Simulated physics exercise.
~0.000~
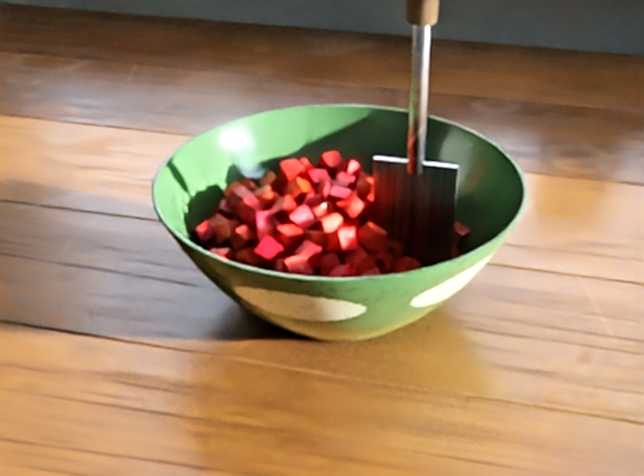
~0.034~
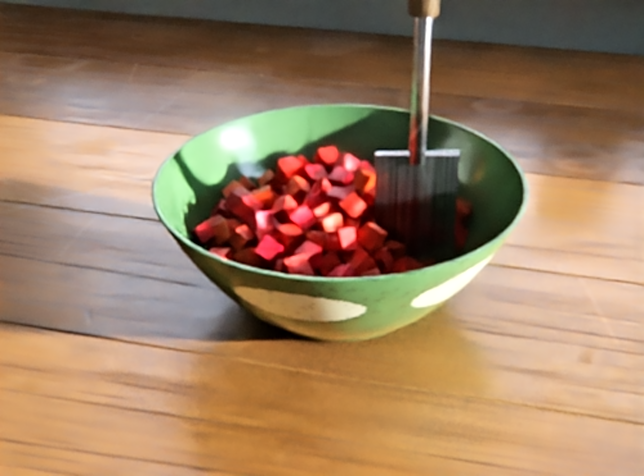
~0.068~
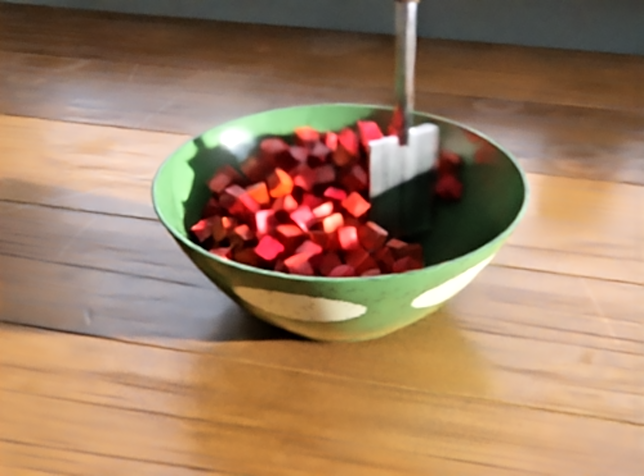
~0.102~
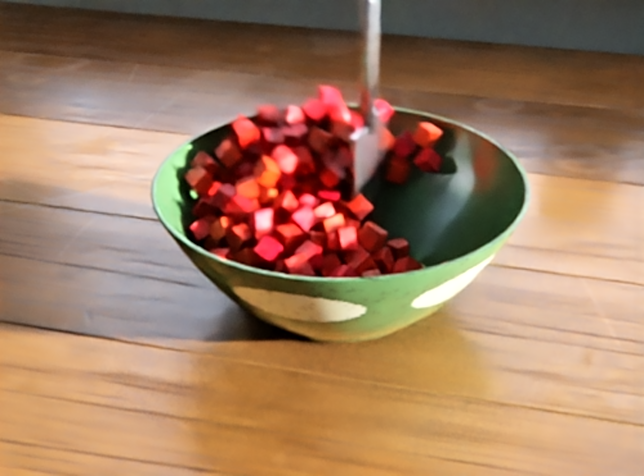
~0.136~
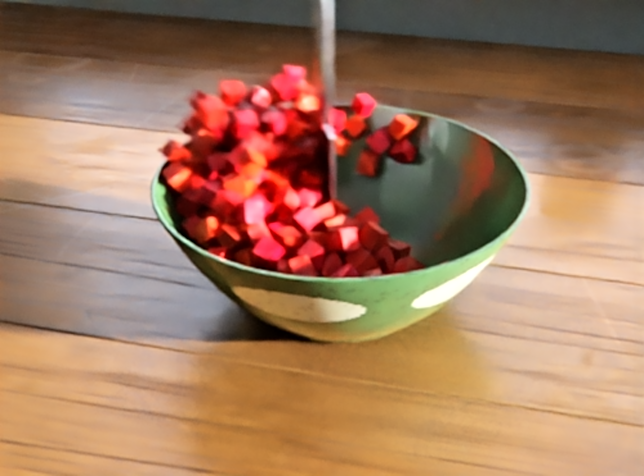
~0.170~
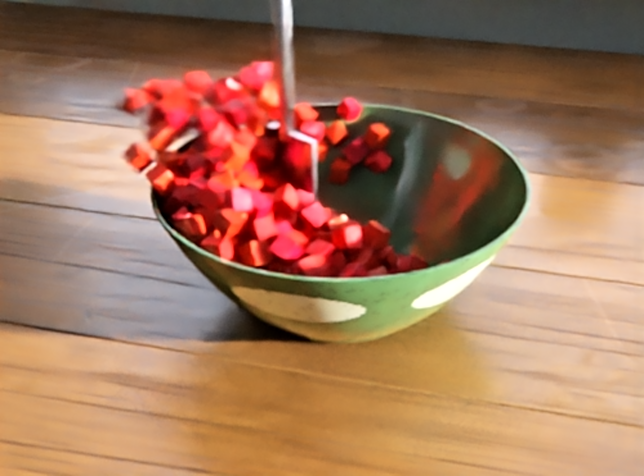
A spatula with a flat metal blade and upright shaft stands at the right inside a green bowl of small red cubes, on a wooden tabletop seen from slightly above by a still camera. Pale oval shapes mark the bowl's outside, and sunlight crosses the boards. The spatula sweeps around the back towards the left, turning edge-on and pushing the cubes into a heap that rises above the left rim, some beyond it.
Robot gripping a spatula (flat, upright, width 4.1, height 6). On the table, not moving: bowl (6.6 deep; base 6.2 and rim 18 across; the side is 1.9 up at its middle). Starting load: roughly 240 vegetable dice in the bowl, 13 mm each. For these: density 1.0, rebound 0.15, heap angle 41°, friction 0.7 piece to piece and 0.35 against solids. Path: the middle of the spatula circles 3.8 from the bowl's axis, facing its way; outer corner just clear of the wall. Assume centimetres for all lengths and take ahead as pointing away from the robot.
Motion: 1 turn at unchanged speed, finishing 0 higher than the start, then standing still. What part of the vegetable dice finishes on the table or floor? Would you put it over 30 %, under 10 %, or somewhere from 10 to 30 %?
I would put it over 30 %.
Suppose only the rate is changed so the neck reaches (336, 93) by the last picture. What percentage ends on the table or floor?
Roughly 25 per cent.
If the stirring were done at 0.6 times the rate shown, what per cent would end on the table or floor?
Close to 20 in a hundred.
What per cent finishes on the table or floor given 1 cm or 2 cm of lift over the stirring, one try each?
Near 40 in a hundred, then near 35 in a hundred.
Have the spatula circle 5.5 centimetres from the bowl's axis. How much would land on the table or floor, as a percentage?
Then some 25 percent.
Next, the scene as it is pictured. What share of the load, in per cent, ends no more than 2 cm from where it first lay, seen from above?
About 5 %.
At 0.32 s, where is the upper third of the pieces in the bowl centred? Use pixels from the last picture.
(427, 226).
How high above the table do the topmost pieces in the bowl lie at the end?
It reaches some 7.0 cm above the table.
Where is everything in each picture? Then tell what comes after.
Spatula neck at (417, 133), 0° round; upper third of the load around (313, 217), from x 205 to 455, top at y 165; 241 in the bowl, in the first picture.
Spatula neck at (419, 125), 15° round; upper third of the load around (315, 210), from x 205 to 460, top at y 160, in the second picture.
Spatula neck at (403, 107), 48° round; upper third of the load around (321, 186), from x 200 to 450, top at y 135, in the third picture.
Spatula neck at (368, 96), 83° round; upper third of the load around (296, 164), from x 200 to 445, top at y 95, in the fourth picture.
Spatula neck at (324, 94), 117° round; upper third of the load around (260, 149), from x 175 to 445, top at y 75, in the fifth picture.
Spatula neck at (285, 102), 151° round; upper third of the load around (223, 149), from x 135 to 445, top at y 70; 232 in the bowl, 9 in flight or on the tool, in the sixth picture.
By 0.24 s, 227° round, highest piece 11 above the table; 201 in the bowl, 1 on the table or floor, 39 in flight or on the tool.
By 0.32 s, 302° round, highest piece 10 above the table; 171 in the bowl, 26 on the table or floor, 44 in flight or on the tool.
By 0.56 s, 0° round, highest piece 8 above the table; 144 in the bowl, 97 on the table or floor.
By 1.26 s, 0° round, highest piece 8 above the table; 144 in the bowl, 97 on the table or floor.
Final count, 144 in the bowl, 97 on the table or floor. That is 40 % on the table or floor.
